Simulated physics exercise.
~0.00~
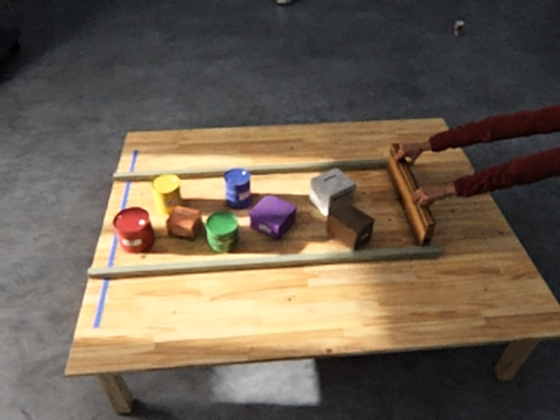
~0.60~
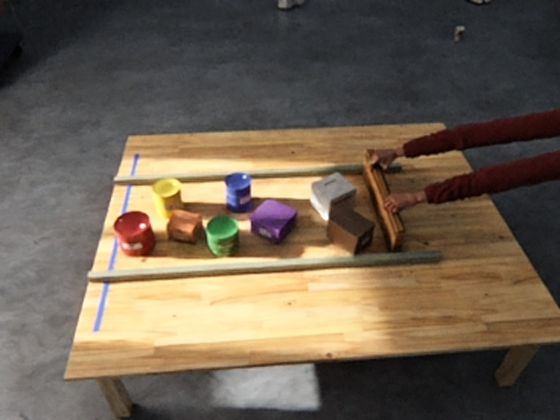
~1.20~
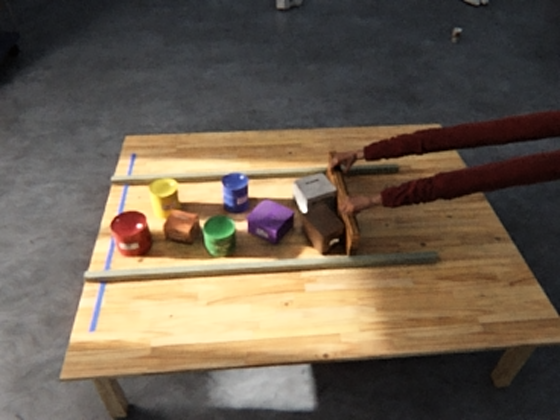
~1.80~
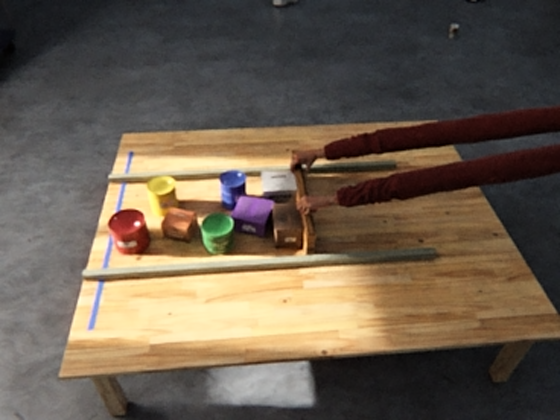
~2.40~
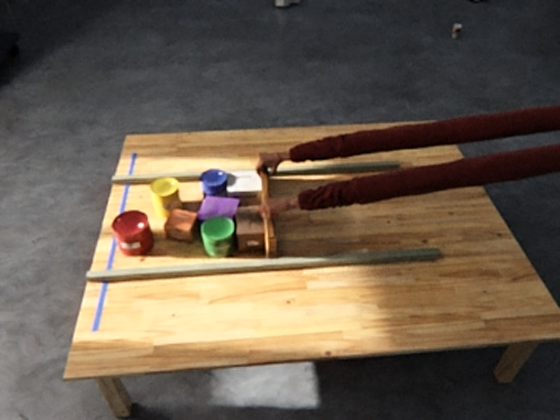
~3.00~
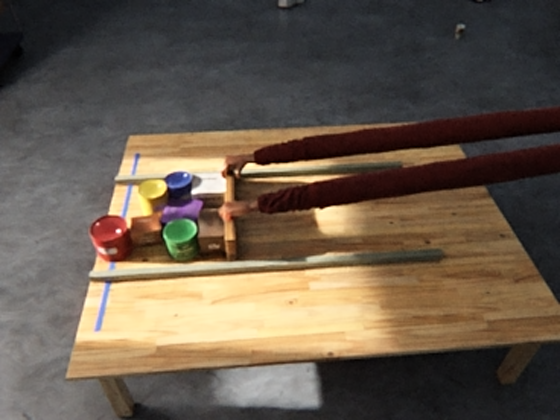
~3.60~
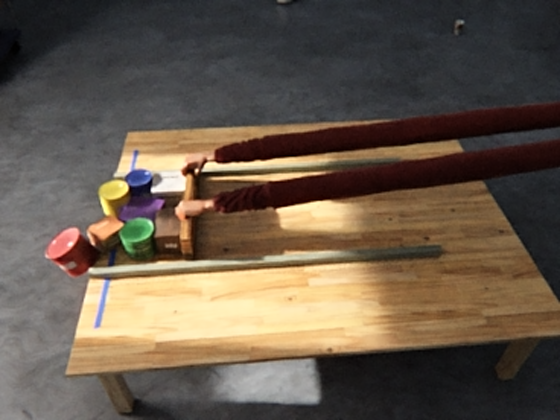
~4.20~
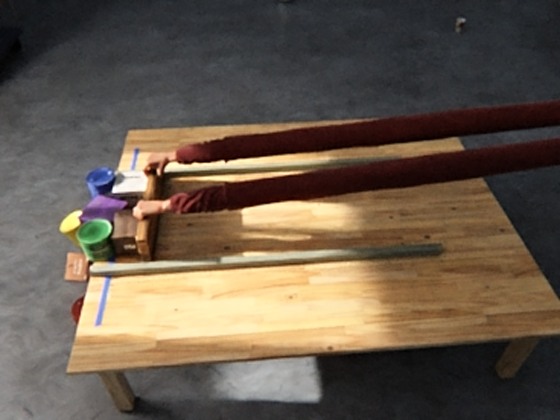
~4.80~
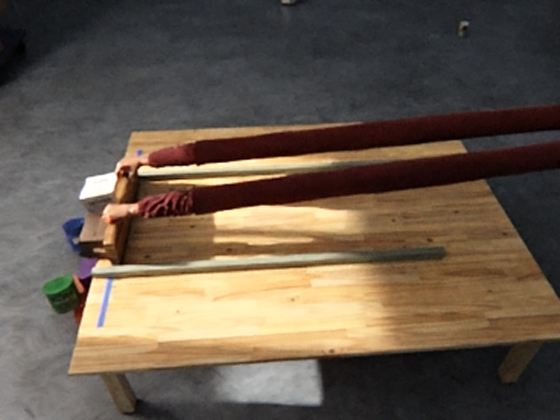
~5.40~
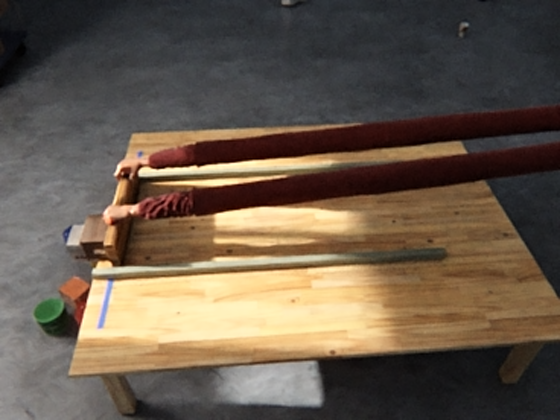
Two arms in dark red sleeves reach from the right across a pale wooden table, seen from above with a slight sway, gripping a wooden plank between two rails. Ahead of it sit a white box, a brown box, a purple box, blue and green pails, an orange box, and yellow and red cans, with blue tape near the left edge. The hands push the plank left, gathering the white and brown boxes, then the rest. The red can goes over the edge first, and others follow. The plank stops near the tape, the white box drops too, and the brown box remains against it, jutting past the edge.
